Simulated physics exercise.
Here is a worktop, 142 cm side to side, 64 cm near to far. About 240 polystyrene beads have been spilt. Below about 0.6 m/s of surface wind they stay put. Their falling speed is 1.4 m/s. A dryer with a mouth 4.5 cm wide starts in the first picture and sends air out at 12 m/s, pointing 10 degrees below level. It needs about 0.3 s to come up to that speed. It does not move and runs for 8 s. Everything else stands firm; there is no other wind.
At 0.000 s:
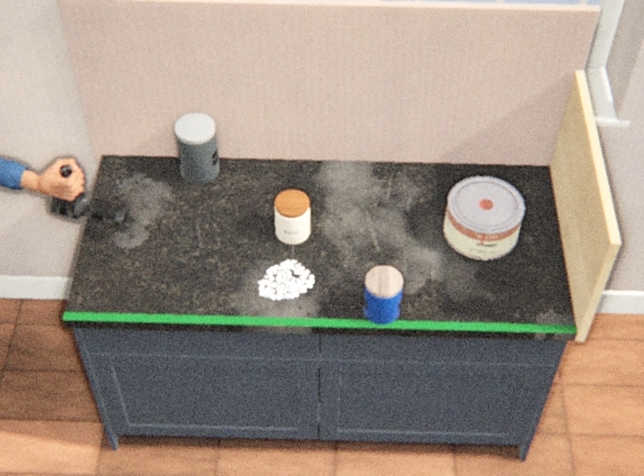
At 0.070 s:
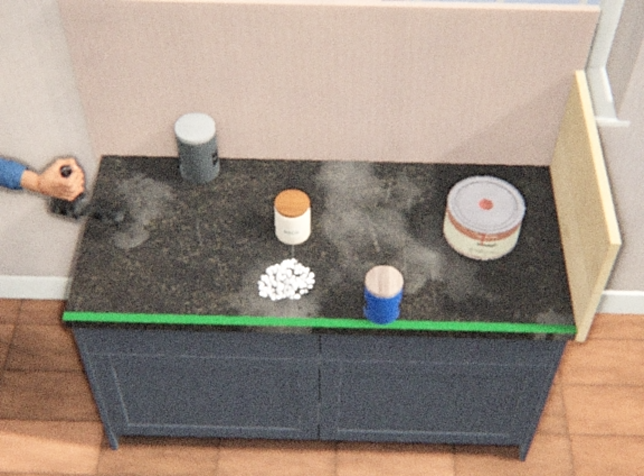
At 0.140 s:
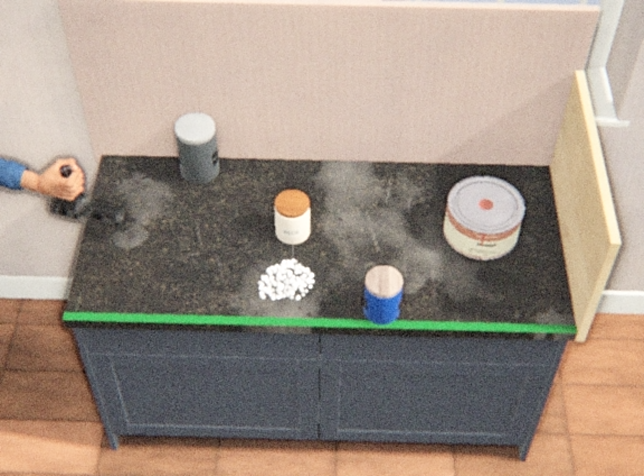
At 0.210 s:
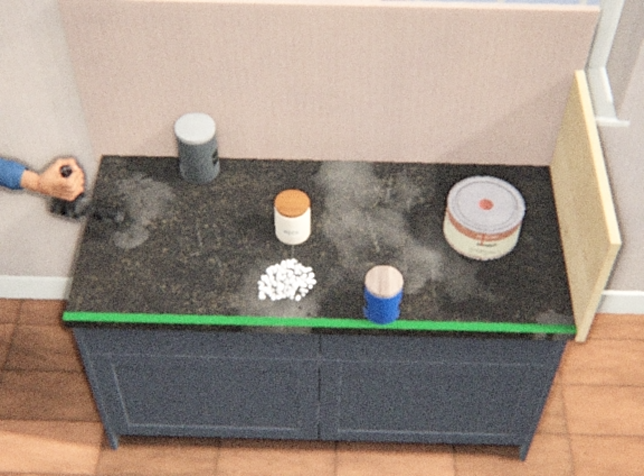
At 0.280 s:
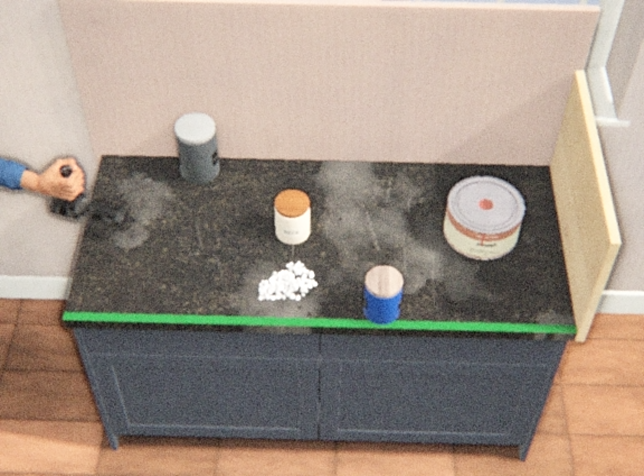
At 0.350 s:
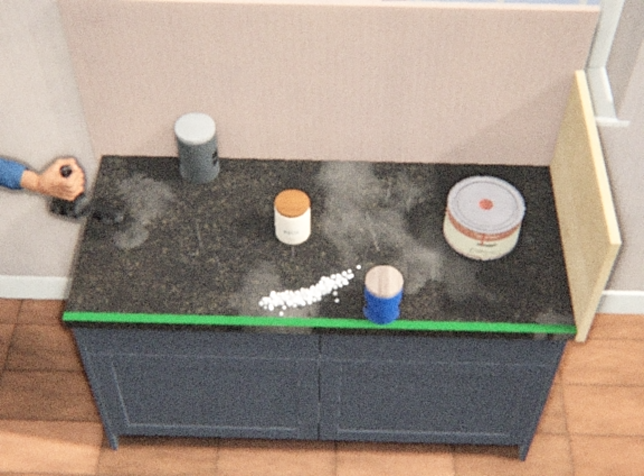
White beads spreading rightward across a dark worktop towards a blue jar, as a hand holds a black dryer at left.
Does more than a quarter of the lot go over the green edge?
More than a quarter over the green edge: Yes.
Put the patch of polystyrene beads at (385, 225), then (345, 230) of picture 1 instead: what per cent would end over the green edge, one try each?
In that order: 5 %, 15 %.
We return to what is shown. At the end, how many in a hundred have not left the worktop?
About 2 %.
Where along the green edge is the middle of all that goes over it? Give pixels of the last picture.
At about (334, 327).
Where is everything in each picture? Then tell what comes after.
The middle of the polystyrene beads is near (288, 283), none has stirred yet and the mouth of the dryer is at (122, 218), in the first picture.
The middle of the polystyrene beads is near (288, 282), none has stirred yet and the green edge is centred on (320, 327), in the second picture.
The middle of the polystyrene beads is near (287, 282), none has stirred yet, the top of a jar is at (292, 202) and the top of a jar is at (384, 280), in the third picture.
The middle of the polystyrene beads is near (287, 282) and none has stirred yet, in the fourth picture.
The middle of the polystyrene beads is near (291, 283), the farthest in sight from the dryer is at (315, 284) and about 10 % have left their places, in the fifth picture.
The middle of the polystyrene beads is near (305, 297), the farthest in sight from the dryer is at (358, 267) and about 90 % have left their places, in the sixth picture.
After 1.6 s, 2 % are on the move or not yet settled, 98 % are over the green edge.
After 2.6 s, 2 % are on the move or not yet settled, 98 % are over the green edge.
After 4.4 s, 2 % are on the move or not yet settled, 98 % are over the green edge.
After 8.0 s, at the end, 98 % are over the green edge.
